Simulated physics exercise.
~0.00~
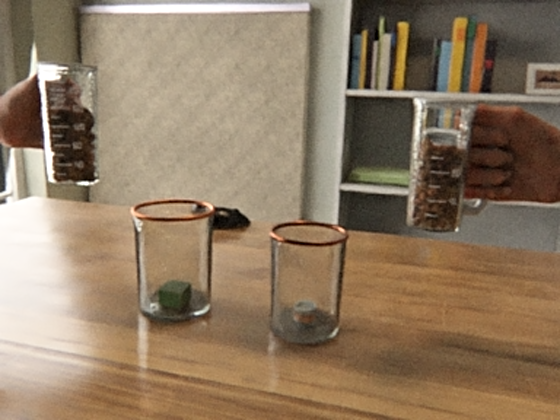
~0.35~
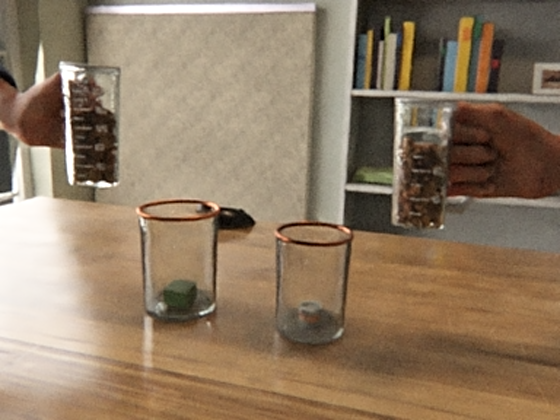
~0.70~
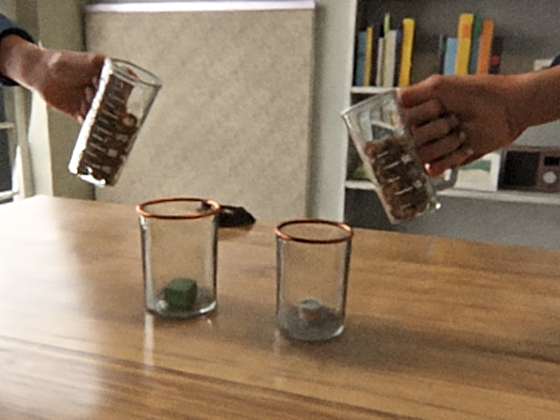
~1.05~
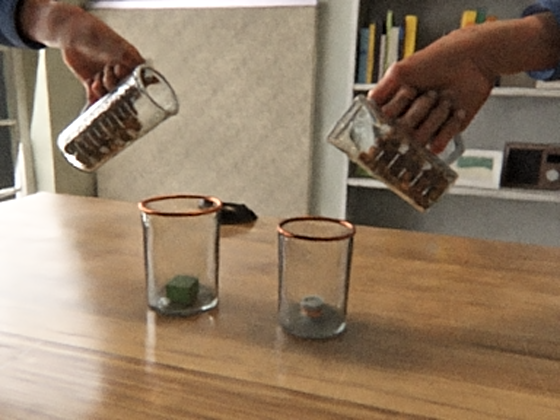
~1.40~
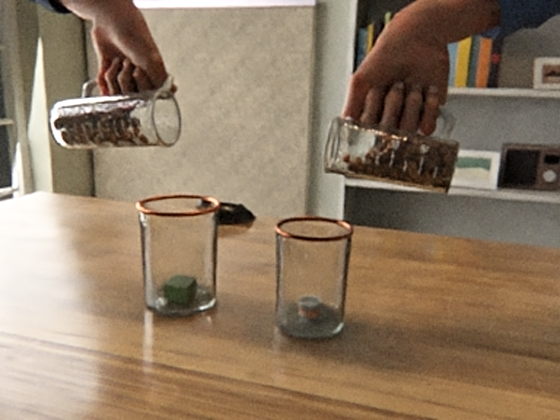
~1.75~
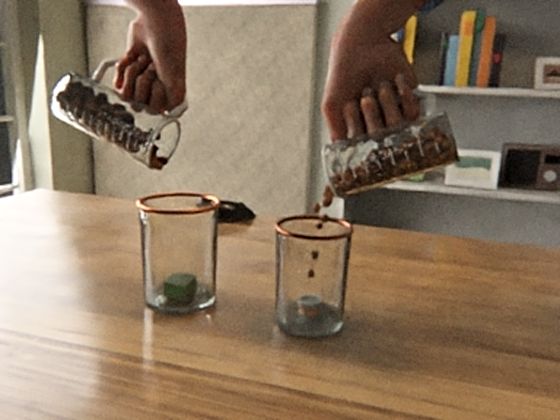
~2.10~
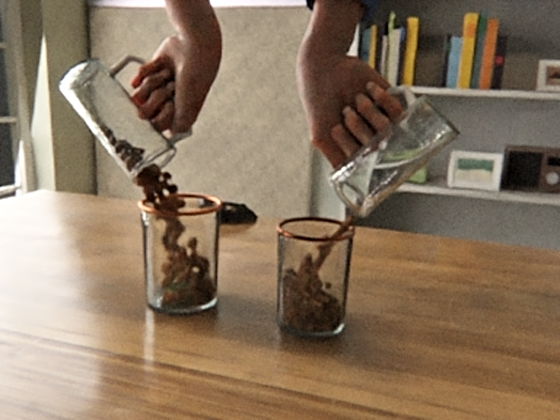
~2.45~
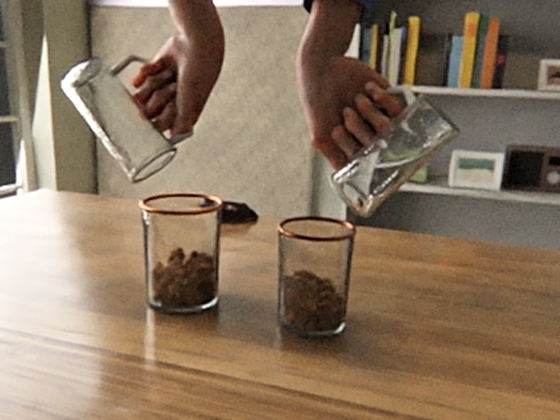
Two hands tip cups of brown pieces into two glasses, burying the small objects inside.
